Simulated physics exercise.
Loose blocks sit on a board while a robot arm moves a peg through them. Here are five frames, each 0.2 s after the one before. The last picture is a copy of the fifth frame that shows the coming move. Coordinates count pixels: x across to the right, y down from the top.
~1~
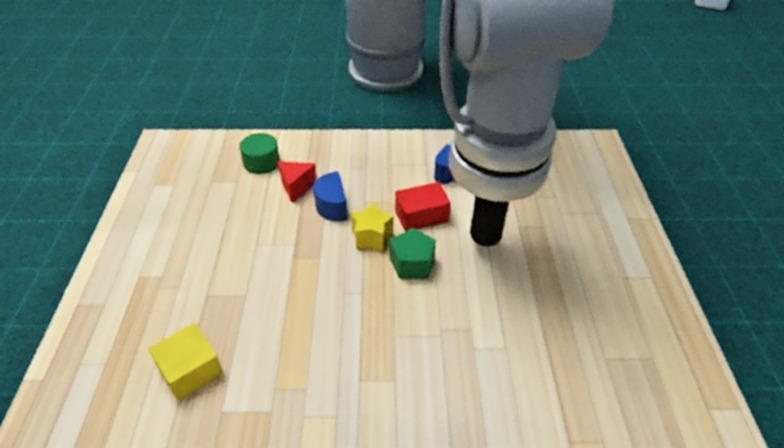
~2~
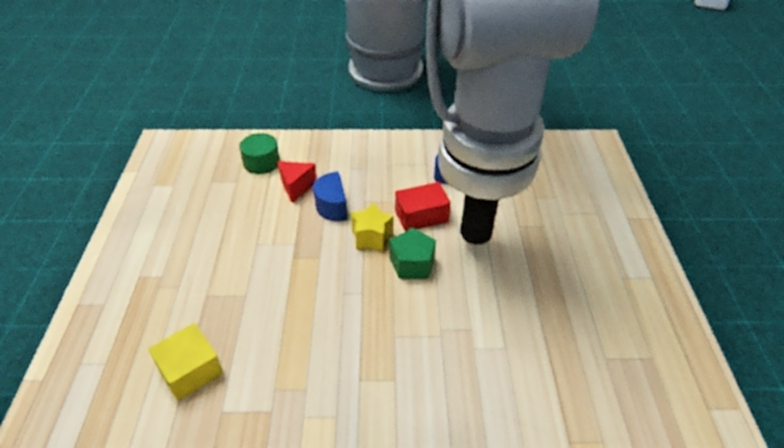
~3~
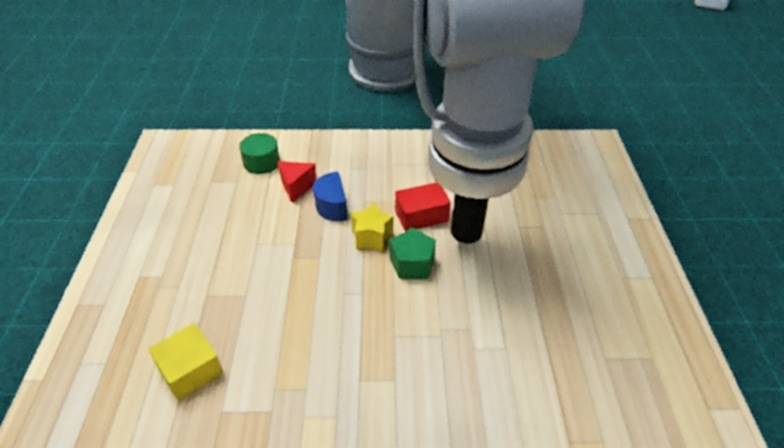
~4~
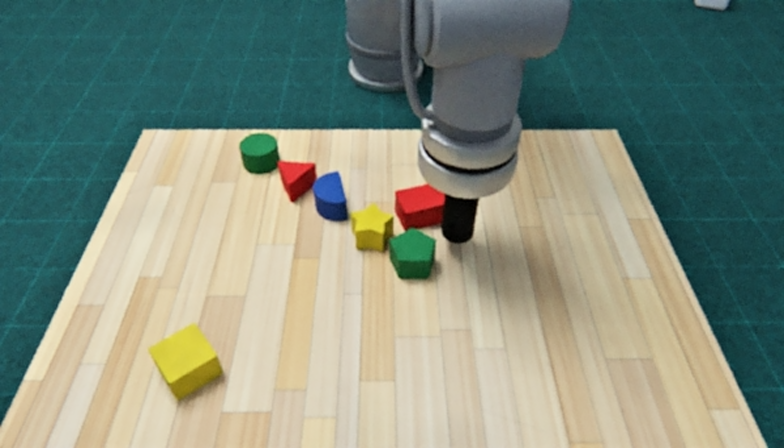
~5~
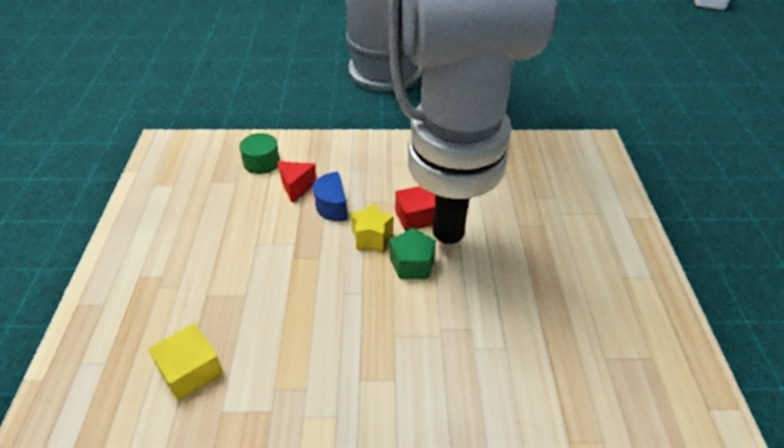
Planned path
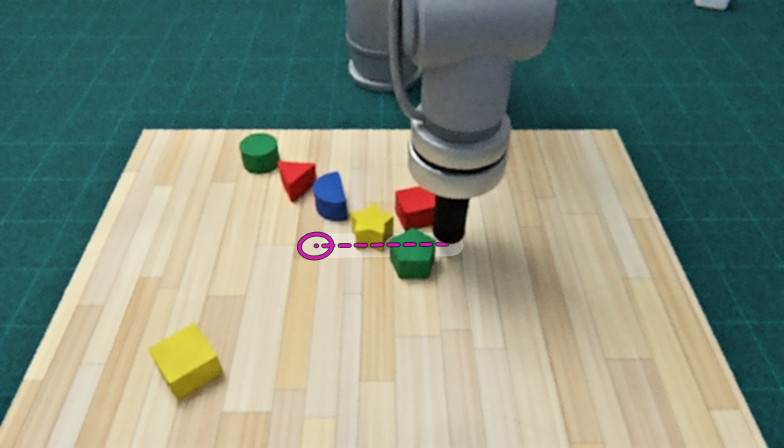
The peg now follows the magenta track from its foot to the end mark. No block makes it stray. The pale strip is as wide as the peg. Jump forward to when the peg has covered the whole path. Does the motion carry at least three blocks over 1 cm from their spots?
Yes
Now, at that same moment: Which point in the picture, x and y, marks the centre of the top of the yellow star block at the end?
My estimate: (311, 205).
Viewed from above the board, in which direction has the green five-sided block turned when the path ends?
From the top, the block rotates counterclockwise.
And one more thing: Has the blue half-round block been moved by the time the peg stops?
Yes, I think so.
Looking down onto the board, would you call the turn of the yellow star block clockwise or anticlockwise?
Viewed from above, clockwise.
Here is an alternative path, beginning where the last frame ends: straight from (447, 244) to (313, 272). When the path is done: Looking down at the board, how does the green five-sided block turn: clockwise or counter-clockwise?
It spins against the clock.
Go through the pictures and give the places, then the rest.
Peg's lower end at (486, 236); blue half-round block at (330, 187); yellow star block at (371, 218); green five-sided block at (414, 245); red oblong at (423, 197), in the first picture.
Peg at (476, 234); blocks still, in the second picture.
Peg at (466, 233); blocks still, in the third picture.
Peg at (457, 233); blocks still, in the fourth picture.
Peg at (448, 234); blue half-round block at (330, 187); yellow star block at (371, 218); green five-sided block at (414, 245); red oblong at (423, 197), in the fifth picture.
Drawn move, from (447, 244) directly to (316, 246).
The first path, step by step. One third of the way, peg at (404, 234); green five-sided block at (401, 253), turned 25° anticlockwise.
Two thirds of the way, peg at (358, 235); blue half-round block at (326, 184); yellow star block at (334, 211), turned 20° clockwise; green five-sided block at (399, 254), turned 30° anticlockwise.
At the end, peg at (314, 235); blue half-round block at (323, 180); yellow star block at (311, 205), turned 55° clockwise; green five-sided block at (399, 254), turned 30° anticlockwise; red oblong still.
